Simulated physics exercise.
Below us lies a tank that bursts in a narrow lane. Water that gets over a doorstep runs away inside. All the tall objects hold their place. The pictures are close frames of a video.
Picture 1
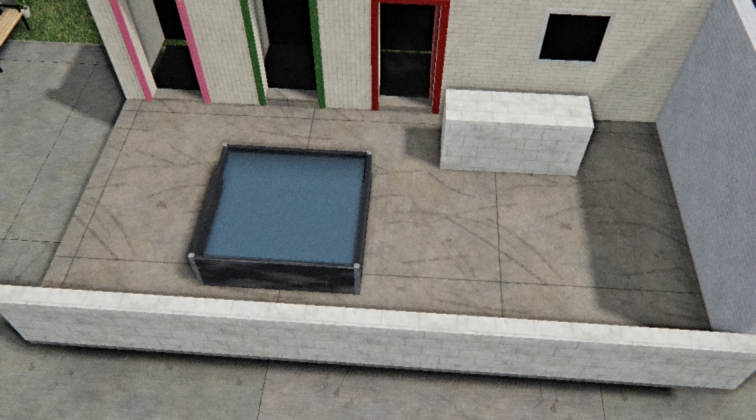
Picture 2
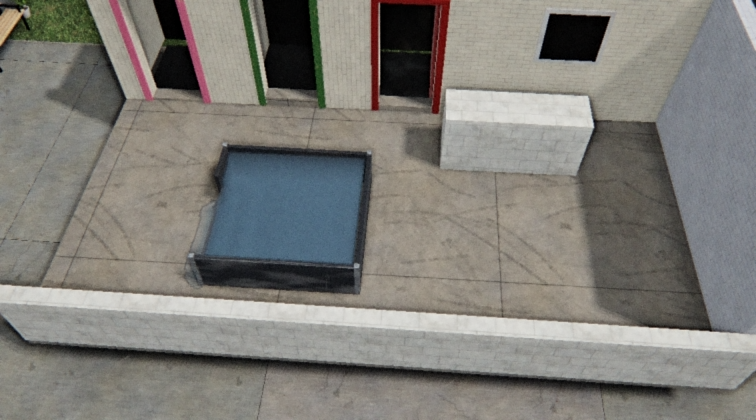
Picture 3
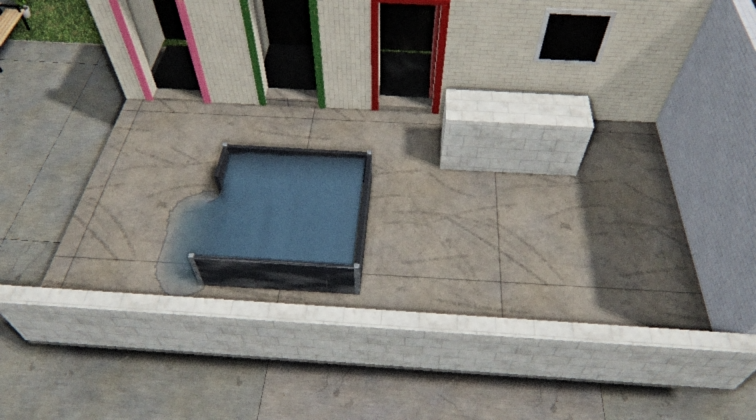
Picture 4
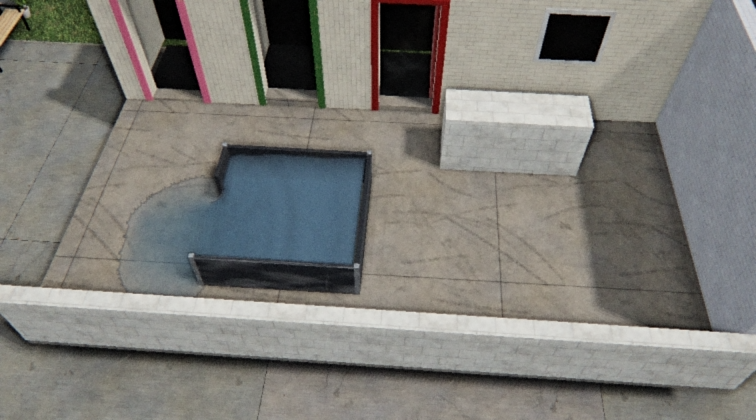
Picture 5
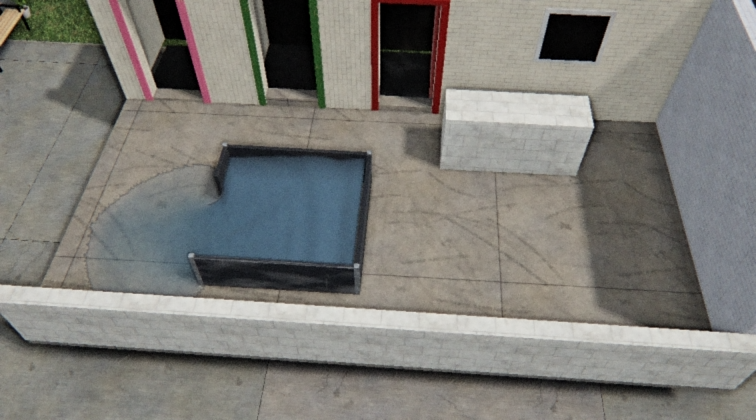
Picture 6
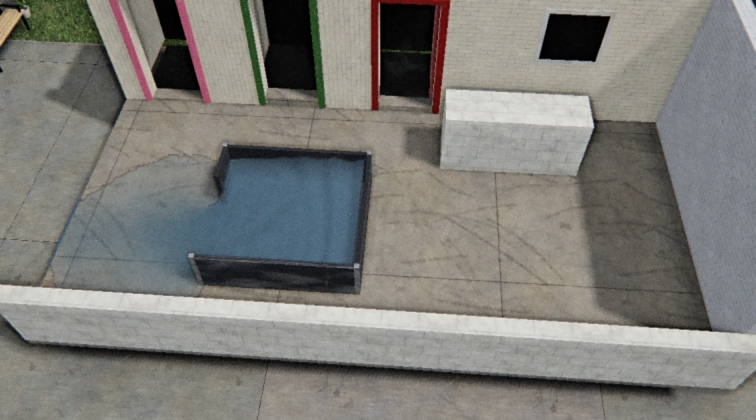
A narrow paved lane is seen from high above by a still camera, between a pale brick building and a low white wall. Pink, green and red doorways line the back, a white block stands at right, and a dark-sided square tank of blue water sits left of centre. The tank's left side gives way, and water pours out, fanning leftward across the brown paving in a widening, thinning sheet.
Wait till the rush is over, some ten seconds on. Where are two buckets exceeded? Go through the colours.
The pink door admits no more than that; the green door admits no more than that; the red door admits no more than that.
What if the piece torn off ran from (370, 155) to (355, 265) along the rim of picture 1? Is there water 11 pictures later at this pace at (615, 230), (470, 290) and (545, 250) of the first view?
In turn: Flooded, wet, flooded.
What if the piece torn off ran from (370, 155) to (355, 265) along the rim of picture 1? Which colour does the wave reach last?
I say the pink-painted one.
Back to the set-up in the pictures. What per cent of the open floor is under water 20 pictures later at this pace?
Some 20 per cent.
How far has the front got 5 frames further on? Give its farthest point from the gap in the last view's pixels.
Roughly at (126, 133).
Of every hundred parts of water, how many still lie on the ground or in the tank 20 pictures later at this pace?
Some 50 per cent.
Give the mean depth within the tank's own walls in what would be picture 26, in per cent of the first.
Near 34 in a hundred.
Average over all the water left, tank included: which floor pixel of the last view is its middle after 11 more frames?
I would point to (242, 238).
A moment on, water covers 20 % of the floor; the pink door not reached, the green door not reached, the red door not reached.
Next, water covers 20 % of the floor; the pink door not reached, the green door not reached, the red door not reached.
Then, water covers 20 % of the floor; the pink door not reached, the green door not reached, the red door not reached.
Later, water covers 20 % of the floor; the pink door not reached, the green door not reached, the red door not reached.
In the end, water covers 15 % of the floor; the pink door not reached, the green door not reached, the red door not reached.
